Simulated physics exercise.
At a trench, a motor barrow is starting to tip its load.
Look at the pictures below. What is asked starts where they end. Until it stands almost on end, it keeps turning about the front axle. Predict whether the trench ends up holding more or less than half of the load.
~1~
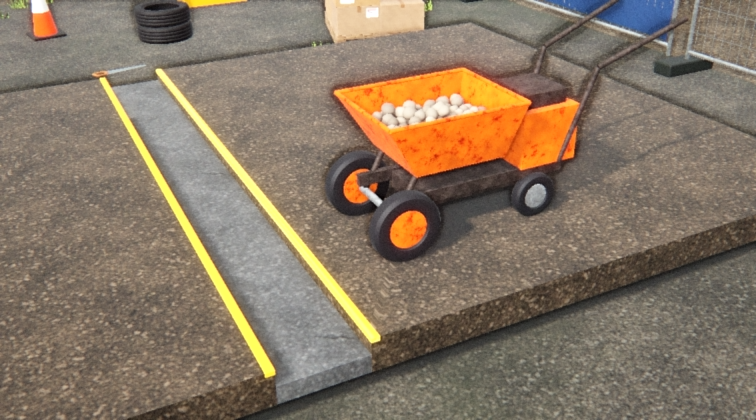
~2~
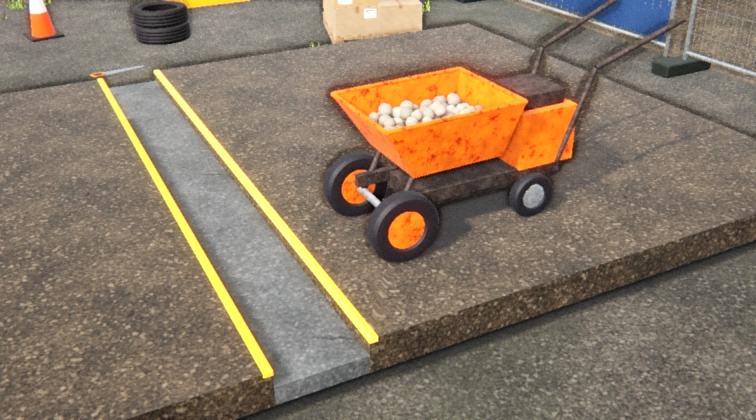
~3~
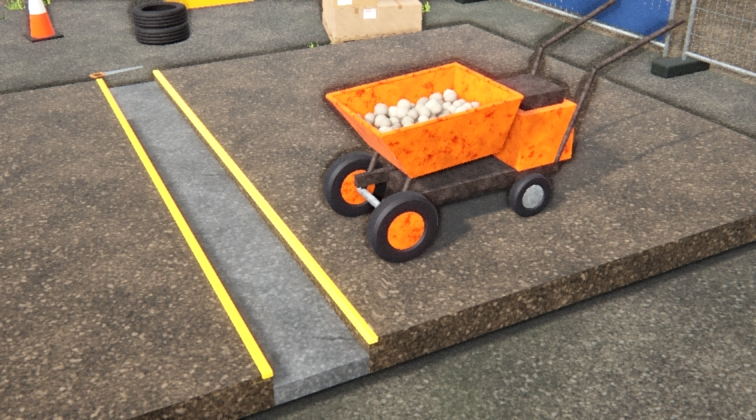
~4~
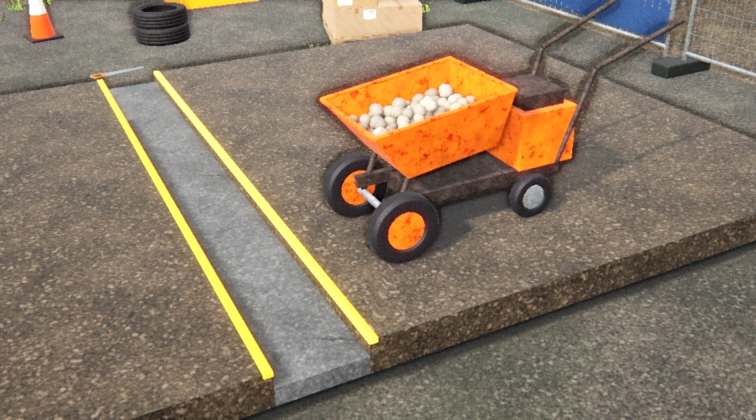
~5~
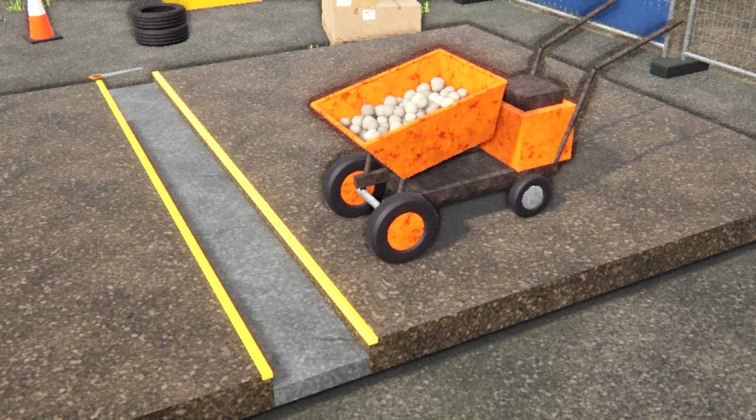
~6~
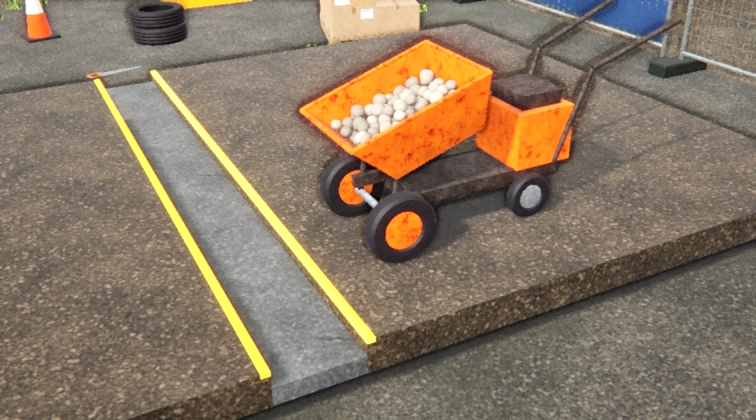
The trench holds more than half.
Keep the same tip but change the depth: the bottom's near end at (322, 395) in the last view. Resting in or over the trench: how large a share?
The share would be roughly 100 per cent.
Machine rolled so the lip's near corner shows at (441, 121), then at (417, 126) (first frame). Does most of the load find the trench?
In the first case upwards of half; in the second case upwards of half.
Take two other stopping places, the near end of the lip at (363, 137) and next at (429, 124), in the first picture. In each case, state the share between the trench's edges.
About 60 per cent, then about 90 per cent.
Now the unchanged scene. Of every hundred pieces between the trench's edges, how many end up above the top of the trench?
25 per cent, near enough.
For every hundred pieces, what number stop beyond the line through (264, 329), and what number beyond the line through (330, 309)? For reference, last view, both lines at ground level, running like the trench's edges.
Result, first then second: 30 %, 90 %.
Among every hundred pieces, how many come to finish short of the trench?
I'd put it at some 0 per cent of the load.
Soon after the last picture, skip tipped steeply; all in the skip.
A little later, skip tipped right over; most in the skip; a small part in or heaped over the trench; a small part falling.
Later still, skip tipped right over; a small part in the skip; most in or heaped over the trench; a small part beyond it.
At rest, skip tipped right over; nearly all in or heaped over the trench; a small part beyond it.
